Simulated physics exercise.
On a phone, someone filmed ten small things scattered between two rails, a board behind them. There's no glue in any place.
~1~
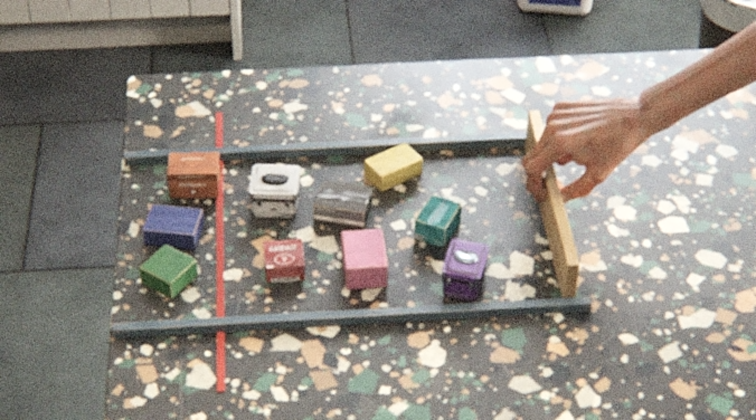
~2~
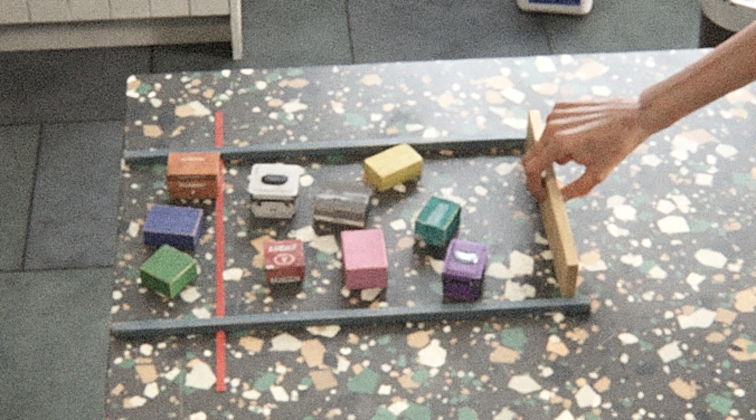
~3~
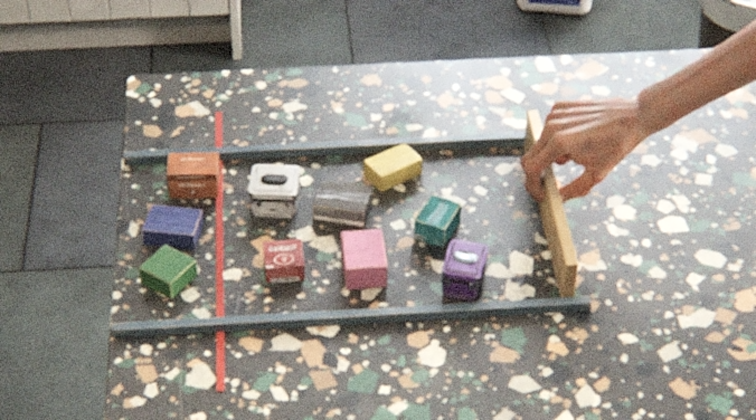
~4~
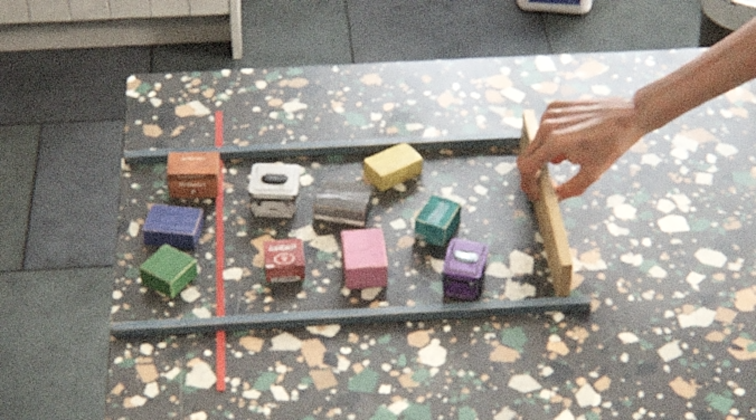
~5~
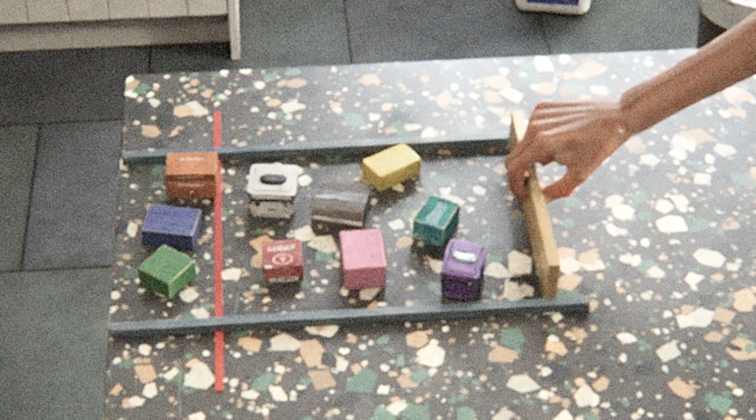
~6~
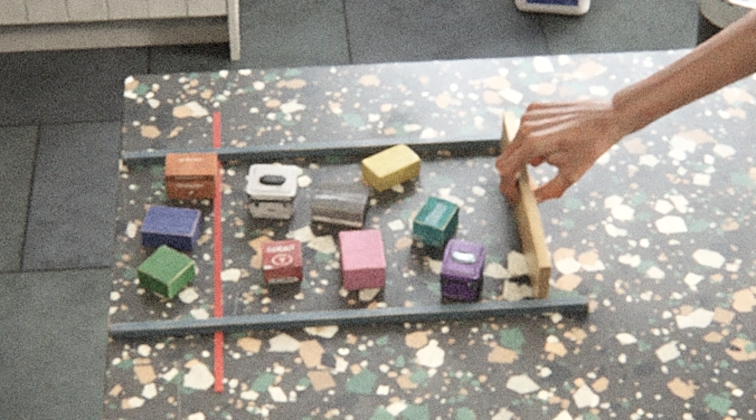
A hand sliding a wooden board a short way left between two rails, with small colourful boxes and blocks scattered ahead, unmoved.
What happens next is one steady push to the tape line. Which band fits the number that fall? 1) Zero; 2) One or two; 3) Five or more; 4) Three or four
One or two (2).
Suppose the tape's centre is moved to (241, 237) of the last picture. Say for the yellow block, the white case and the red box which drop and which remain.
In short: Yellow block safe, white case safe, red box safe.
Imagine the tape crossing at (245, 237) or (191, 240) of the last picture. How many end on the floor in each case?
1 and 3 down on the floor.
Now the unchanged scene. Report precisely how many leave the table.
Count = 2.
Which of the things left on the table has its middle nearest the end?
Nearest at the end: The red box.
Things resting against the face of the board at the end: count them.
Total: 4.
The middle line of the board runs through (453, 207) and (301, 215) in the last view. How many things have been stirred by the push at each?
That makes 2 at the first spot and 9 at the second.
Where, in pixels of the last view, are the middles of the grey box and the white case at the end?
Grey box at (186, 207), white case at (146, 184).
Soon after, none off yet; green block at rest near (167, 272); blue block at rest near (171, 228); orange box at rest near (192, 176).
Then, none off yet; green block at rest near (166, 272); blue block at rest near (171, 228); orange box moved a little near (177, 167).
At rest, the number that fall off is one or two; fallen, orange box and green block.
